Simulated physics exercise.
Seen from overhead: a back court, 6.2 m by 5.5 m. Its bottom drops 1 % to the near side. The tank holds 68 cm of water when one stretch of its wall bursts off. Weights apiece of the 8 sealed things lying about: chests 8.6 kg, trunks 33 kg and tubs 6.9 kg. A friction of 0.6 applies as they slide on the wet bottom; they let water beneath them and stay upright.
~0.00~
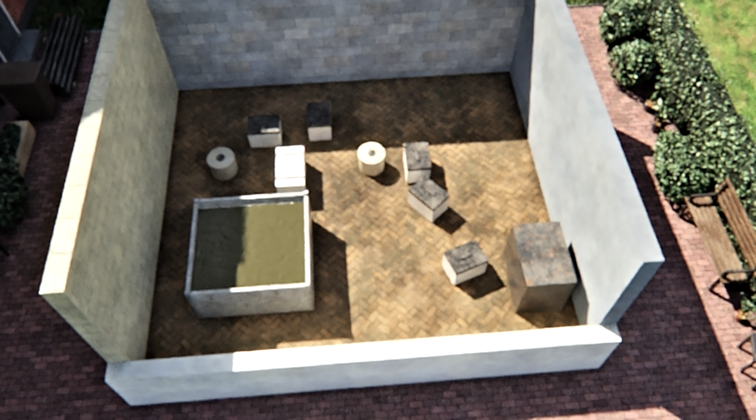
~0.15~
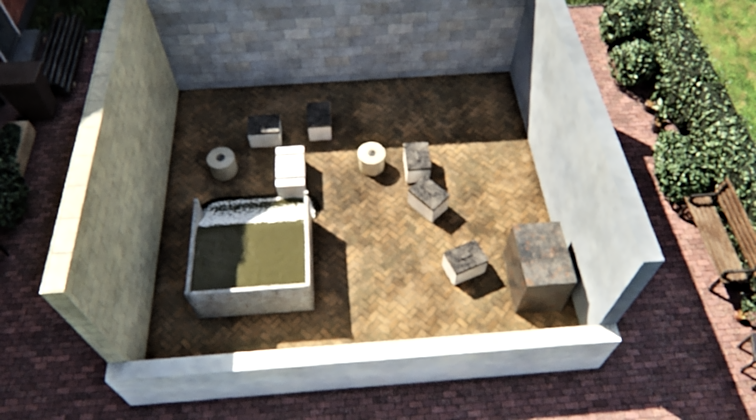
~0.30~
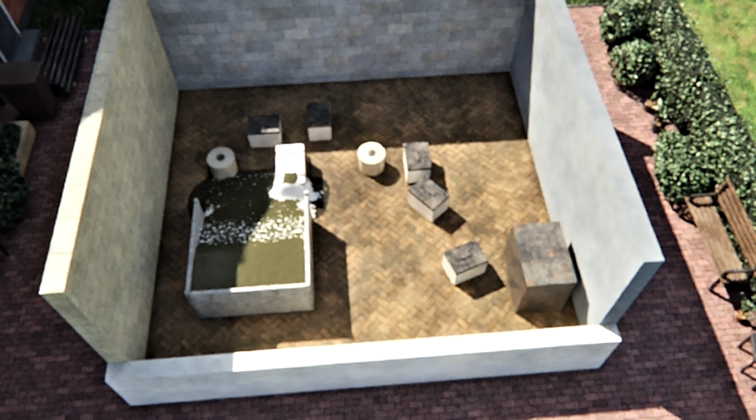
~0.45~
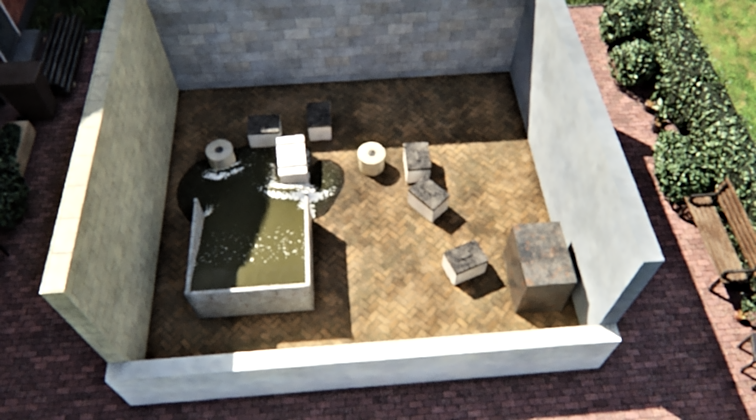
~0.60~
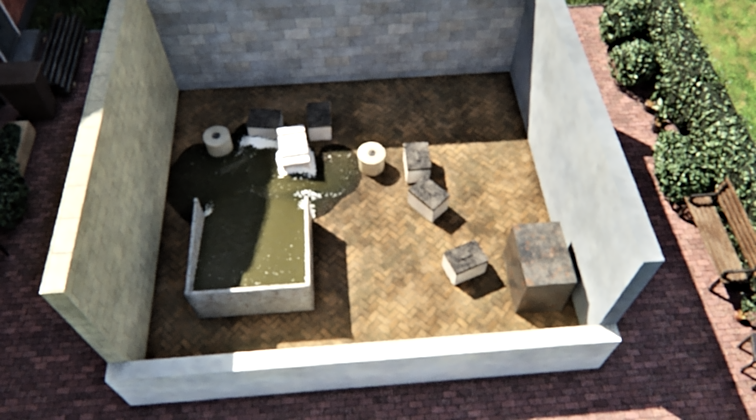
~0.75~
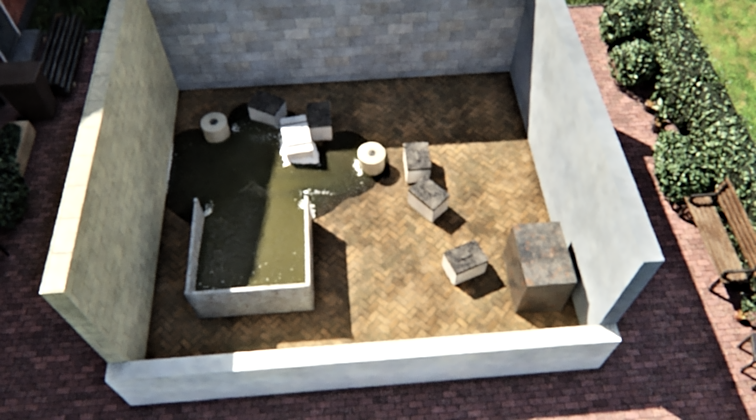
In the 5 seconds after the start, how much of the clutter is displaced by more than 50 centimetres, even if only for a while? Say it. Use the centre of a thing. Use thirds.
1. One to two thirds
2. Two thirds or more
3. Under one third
2.
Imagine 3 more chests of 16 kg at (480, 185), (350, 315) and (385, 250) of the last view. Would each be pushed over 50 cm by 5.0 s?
The first comes out within the limit, the second within the limit, the third within the limit.
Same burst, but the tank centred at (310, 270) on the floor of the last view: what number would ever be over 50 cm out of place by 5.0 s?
Then 5 of them would.
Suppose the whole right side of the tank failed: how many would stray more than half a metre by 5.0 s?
The answer then is 3.
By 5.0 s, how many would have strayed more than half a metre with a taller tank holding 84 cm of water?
That would make 7 of them.
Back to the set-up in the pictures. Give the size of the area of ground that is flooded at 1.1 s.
12.0 m2.
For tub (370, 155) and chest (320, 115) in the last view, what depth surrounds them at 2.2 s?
Depth approx. 2 cm / 13 cm.
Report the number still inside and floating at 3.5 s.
At that time the total is 3.
After 1.1 s 3 of 8 are over 50 cm from their spots; 0 afloat.
After 2.2 s 4 of 8 are over 50 cm from their spots; 4 afloat.
After 3.5 s 3 of 8 are over 50 cm from their spots; 3 afloat.
After 5.0 s 6 of 8 are over 50 cm from their spots, and 6 have been at some point; 4 afloat.
